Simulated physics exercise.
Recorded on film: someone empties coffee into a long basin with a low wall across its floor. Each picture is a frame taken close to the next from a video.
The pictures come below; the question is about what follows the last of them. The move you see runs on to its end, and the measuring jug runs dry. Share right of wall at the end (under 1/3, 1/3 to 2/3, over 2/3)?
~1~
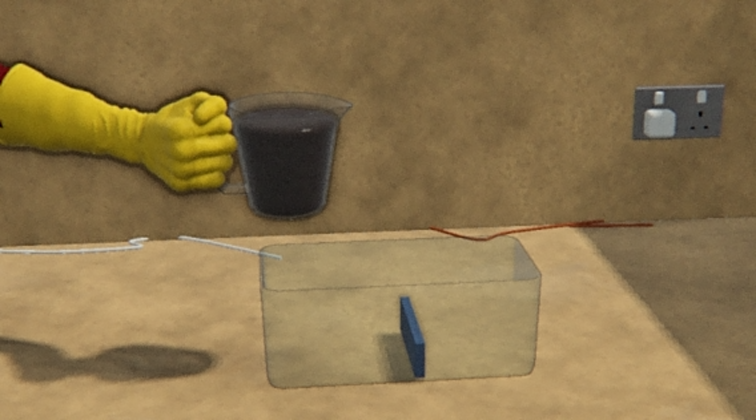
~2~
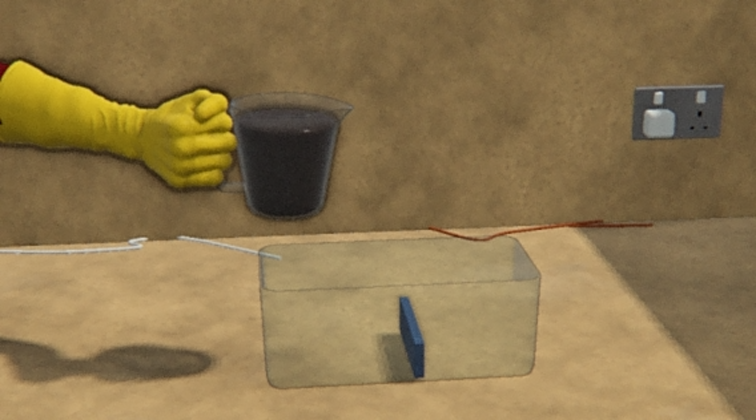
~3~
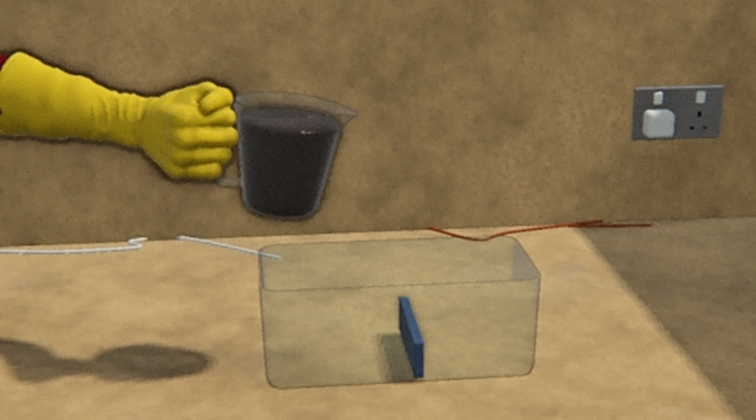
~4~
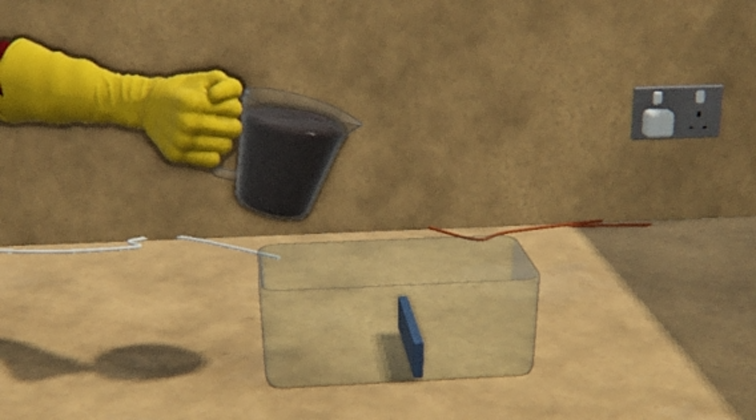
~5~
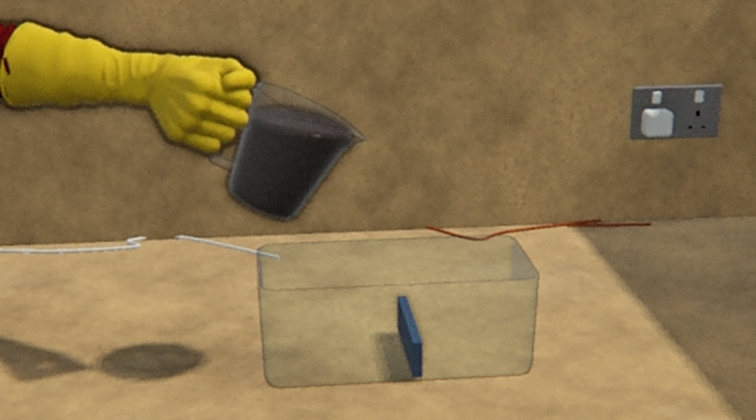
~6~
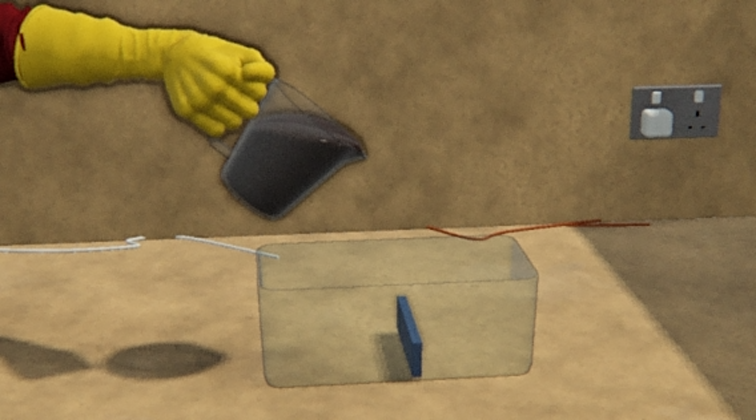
Under 1/3.
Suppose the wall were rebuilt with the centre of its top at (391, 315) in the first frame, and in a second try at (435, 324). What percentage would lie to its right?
35 per cent, then 15 per cent, roughly.
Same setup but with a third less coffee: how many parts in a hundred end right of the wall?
5 in a hundred.
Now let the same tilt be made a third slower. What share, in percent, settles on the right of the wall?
About 30 %.
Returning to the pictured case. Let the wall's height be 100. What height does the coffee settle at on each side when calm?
50 left, 20 right, give or take.
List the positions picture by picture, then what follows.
In the first picture, tilt 0°; pouring edge (353, 103); surface from (235, 121) to (336, 117); the long basin's rim runs from (261, 269) to (528, 258); the wall's top is at (412, 320).
In the second picture, tilt 2°; pouring edge (354, 106); surface from (236, 119) to (336, 119).
In the third picture, tilt 7°; pouring edge (358, 112); surface from (240, 116) to (339, 122).
In the fourth picture, tilt 16°; pouring edge (363, 123); surface from (244, 114) to (343, 125).
In the fifth picture, tilt 27°; pouring edge (367, 138); surface from (244, 130) to (350, 131).
In the sixth picture, tilt 41°; pouring edge (368, 157); surface from (240, 142) to (359, 144); 1 per cent is over the edge.
A moment on, the measuring jug is tipped right over and 34 per cent is still to pour, 26 is left of the wall and 16 right of it.
Next, the measuring jug is tipped right over and 4 per cent is still to pour, 69 is left of the wall and 18 right of it.
Then the measuring jug is tipped right over and 0 per cent is still to pour, 74 is left of the wall and 20 right of it.
Later the measuring jug is tipped right over and 0 per cent is still to pour, 74 is left of the wall and 21 right of it.
In the end 75 per cent lies left of the wall, 21 right of it and 4 outside.
